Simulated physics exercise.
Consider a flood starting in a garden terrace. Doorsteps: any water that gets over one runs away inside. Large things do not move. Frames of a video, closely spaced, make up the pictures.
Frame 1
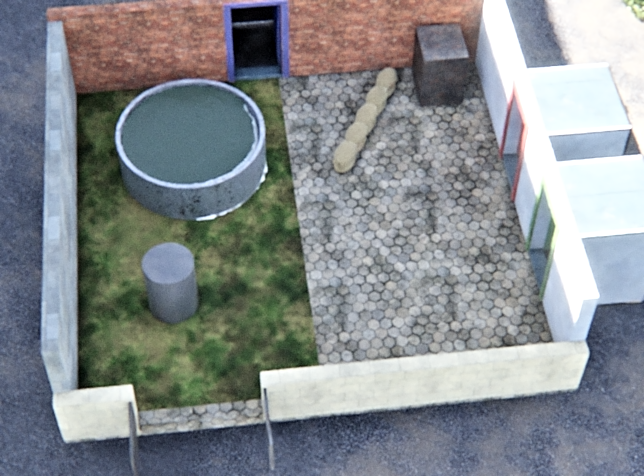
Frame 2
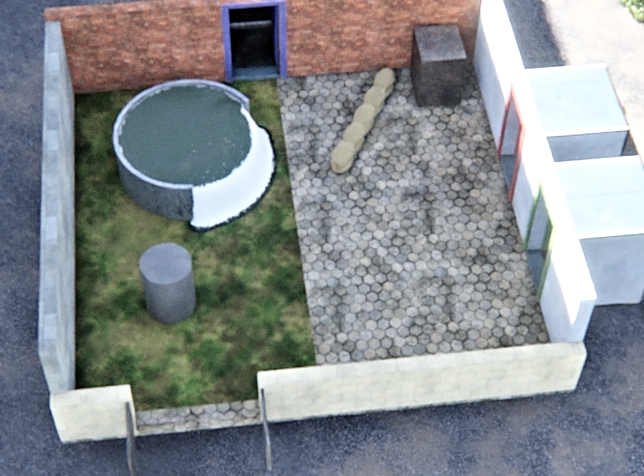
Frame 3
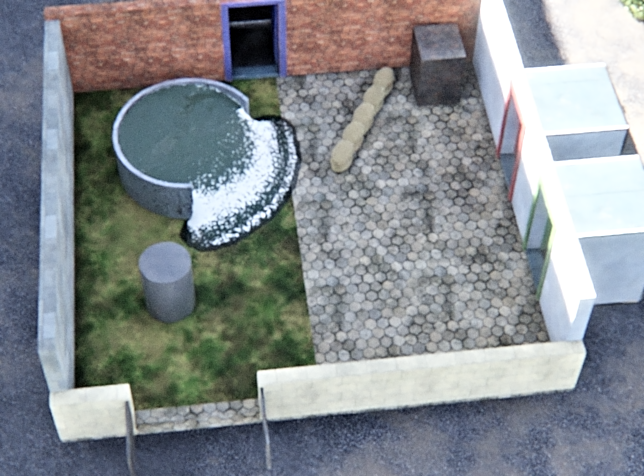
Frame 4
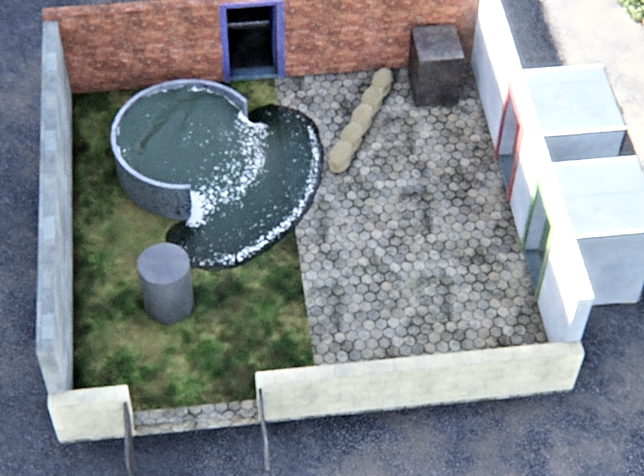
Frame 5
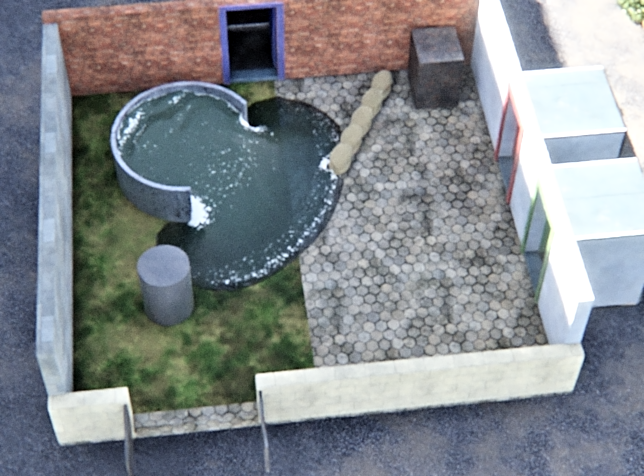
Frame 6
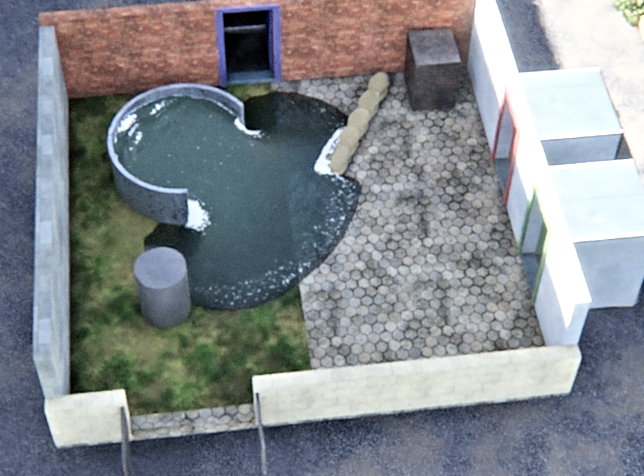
A round tank of water in a walled garden broke open on its right side, and foamy water poured out over the grass, spreading onto the paving and against a row of tan, rounded lumps.
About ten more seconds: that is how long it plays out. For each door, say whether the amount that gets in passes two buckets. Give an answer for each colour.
The green door will break the limit; the red door will respect the limit; the blue door will respect the limit.
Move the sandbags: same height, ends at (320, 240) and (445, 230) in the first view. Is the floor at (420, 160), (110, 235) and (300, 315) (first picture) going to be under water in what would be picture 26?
In the order asked: Swamped, untouched, swamped.
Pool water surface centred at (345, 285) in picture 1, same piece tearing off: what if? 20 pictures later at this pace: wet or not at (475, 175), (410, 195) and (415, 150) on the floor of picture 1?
First spot gets drenched, second spot gets drenched, third spot gets drenched.
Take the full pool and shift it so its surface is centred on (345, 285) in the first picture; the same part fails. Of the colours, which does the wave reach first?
The green one is the first one.
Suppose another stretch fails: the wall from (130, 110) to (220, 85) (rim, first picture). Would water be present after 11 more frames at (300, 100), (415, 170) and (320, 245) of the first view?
Point one reached; point two not reached; point three not reached.
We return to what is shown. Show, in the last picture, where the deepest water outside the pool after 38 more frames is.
Roughly (382, 241).
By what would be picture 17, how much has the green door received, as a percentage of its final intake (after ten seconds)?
It works out at roughly 0 percent of the ten-second total.
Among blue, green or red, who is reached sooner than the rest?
The one in blue.
A moment on, water covers 40 % of the floor; the green door not reached, the red door not reached, the blue door wet at the sill, nothing in.
Next, water covers 65 % of the floor; the green door wet at the sill, nothing in, the red door wet at the sill, nothing in, the blue door wet at the sill, nothing in.
Then, water covers 75 % of the floor; the green door over two buckets in, the red door under two buckets in, the blue door wet at the sill, nothing in.
Later, water covers 85 % of the floor; the green door far over two buckets in, the red door under two buckets in, the blue door wet at the sill, nothing in.
In the end, water covers 95 % of the floor; the green door far over two buckets in, the red door under two buckets in, the blue door under two buckets in.
